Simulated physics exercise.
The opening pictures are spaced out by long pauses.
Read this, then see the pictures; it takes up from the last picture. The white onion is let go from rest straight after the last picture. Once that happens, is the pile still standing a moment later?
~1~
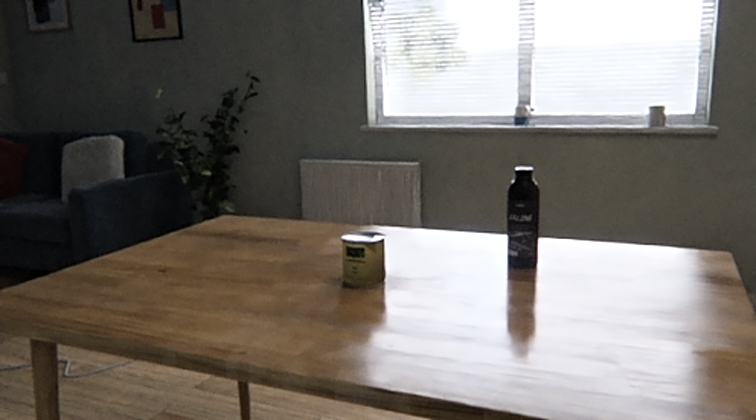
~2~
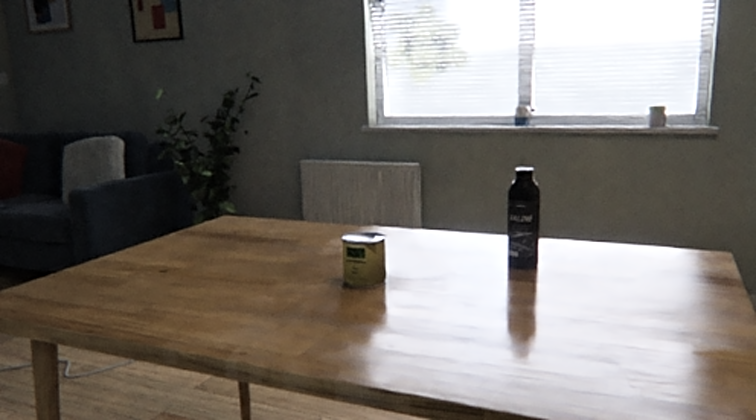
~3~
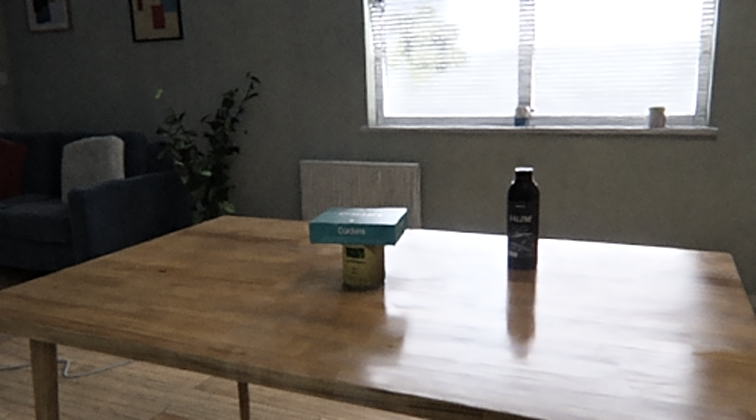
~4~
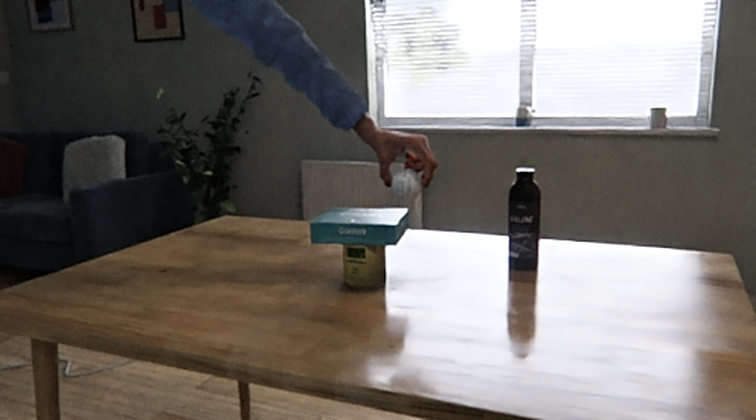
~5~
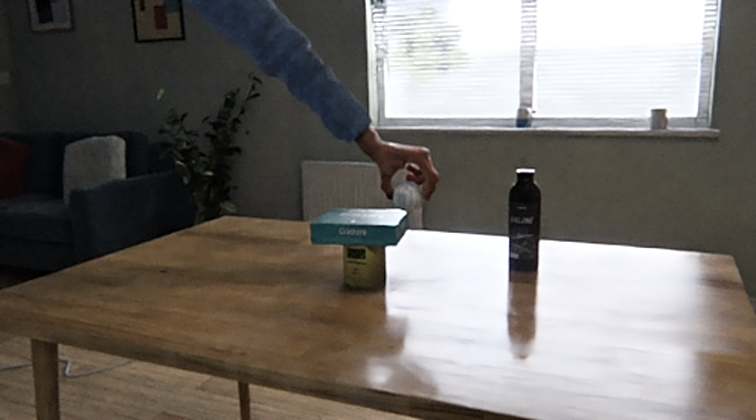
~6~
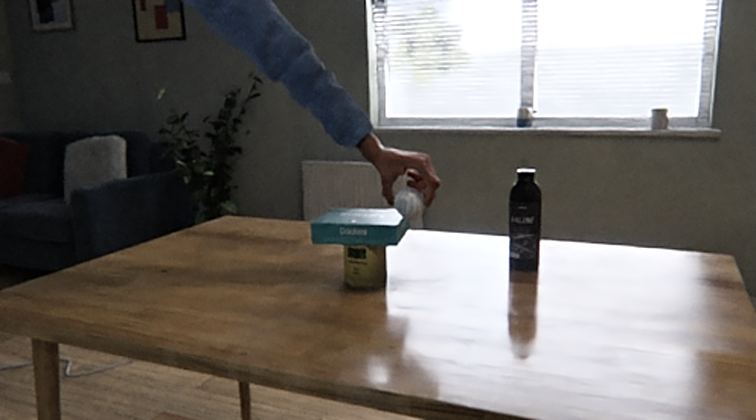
No, it has fallen.
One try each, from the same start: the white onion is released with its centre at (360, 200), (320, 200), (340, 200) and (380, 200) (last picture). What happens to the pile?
Result per try: First still standing, second toppled, third still standing, fourth still standing.
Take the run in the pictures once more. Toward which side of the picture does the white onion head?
Rightward.
Then, 0.30 s later than the last frame, white onion now fallen.
Then, 0.60 s later than the last frame, nothing new.
Then, 2.20 s later than the last frame, white onion resting near (436, 274).
When it is over, fallen, white onion; the other 3 as before. End places, in pixels of the last picture, white onion near (436, 274). The pile loses its balance.
